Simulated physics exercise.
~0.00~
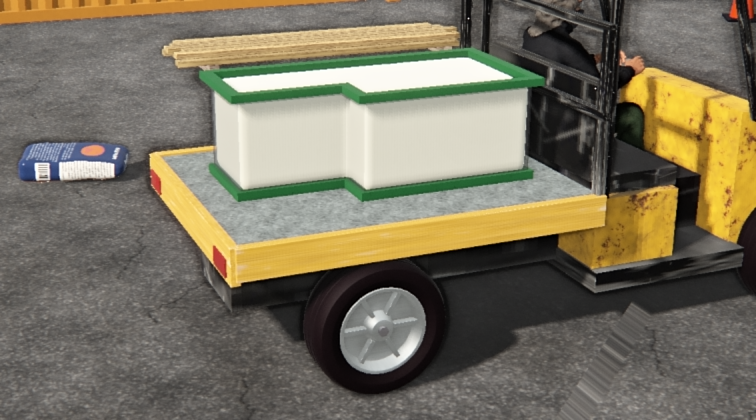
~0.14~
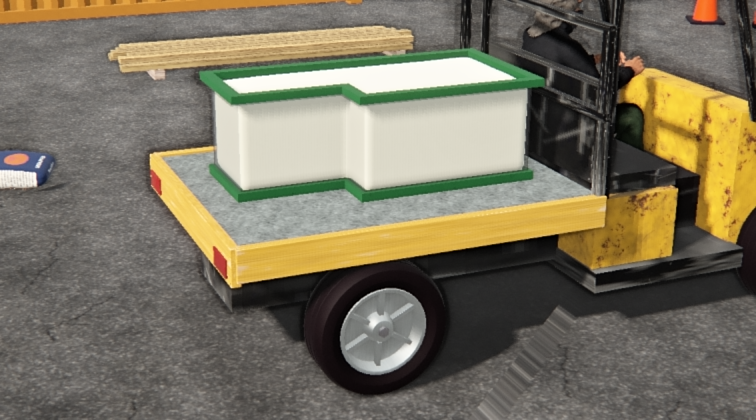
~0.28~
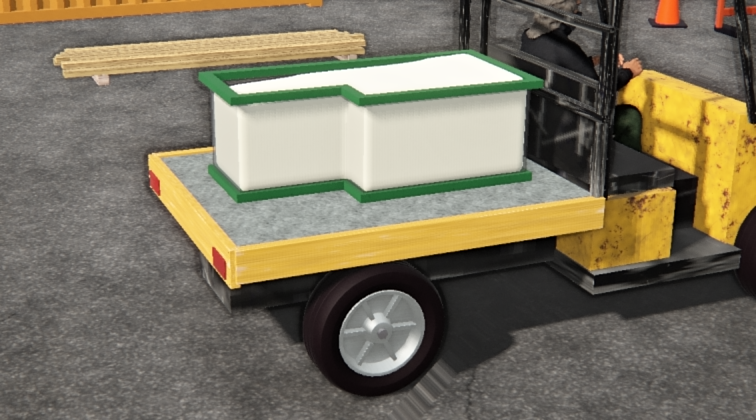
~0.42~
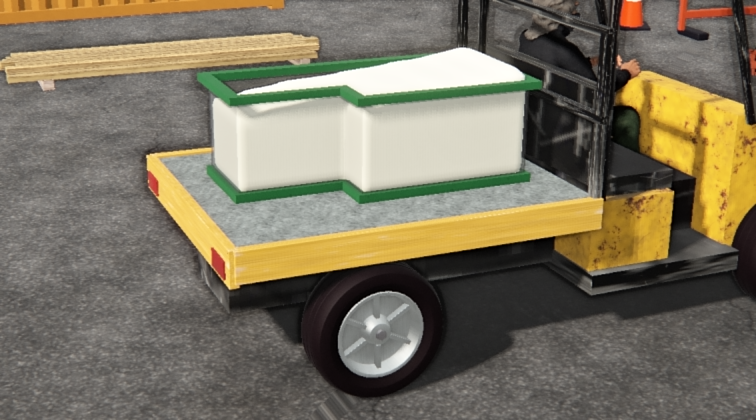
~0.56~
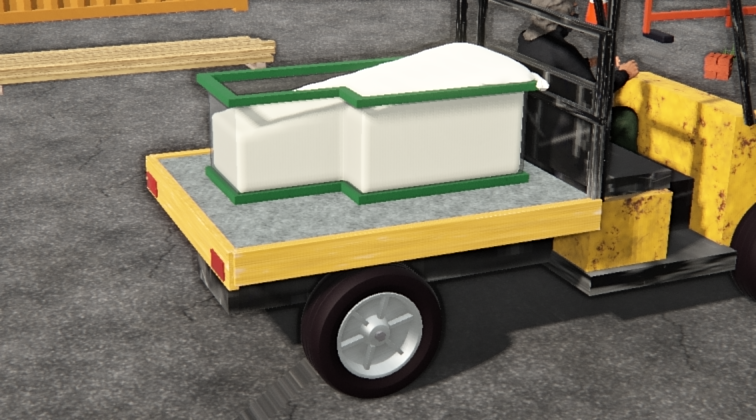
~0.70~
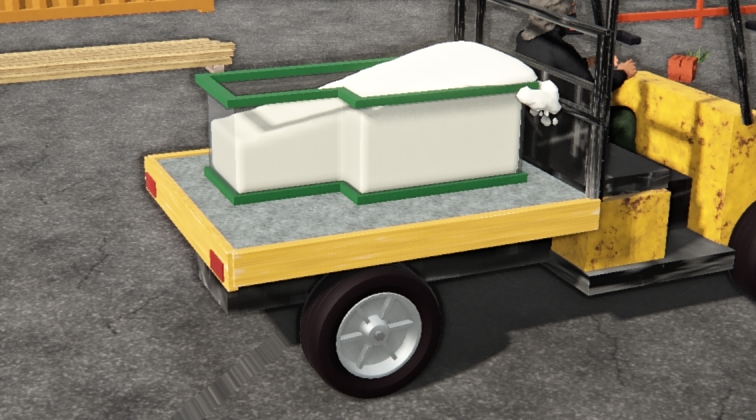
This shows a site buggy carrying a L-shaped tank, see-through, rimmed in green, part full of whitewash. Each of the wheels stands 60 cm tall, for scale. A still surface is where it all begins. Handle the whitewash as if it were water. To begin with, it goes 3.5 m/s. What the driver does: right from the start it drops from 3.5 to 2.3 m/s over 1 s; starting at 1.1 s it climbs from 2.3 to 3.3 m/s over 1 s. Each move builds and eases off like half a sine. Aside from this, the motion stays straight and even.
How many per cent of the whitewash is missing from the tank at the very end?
21 %.
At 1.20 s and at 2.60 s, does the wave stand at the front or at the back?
Higher at the forward side, then higher at the forward side.
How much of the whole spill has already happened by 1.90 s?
Near 70 in a hundred.
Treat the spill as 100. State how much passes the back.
Share: Near 40%.
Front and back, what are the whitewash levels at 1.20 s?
About 42 cm in front and 32 cm behind.
By 1.20 s the surface is 41 cm up at the front and 32 cm at the back; 8 per cent is out, over the front.
By 1.90 s the surface is 19 cm up at the front and 55 cm at the back; 13 per cent is out, over the front and the back.
By 2.60 s the surface is 45 cm up at the front and 25 cm at the back; 19 per cent is out, over the back and the front.
By 5.09 s 21 per cent is out, over the back and the front, 57 of 279 litres.
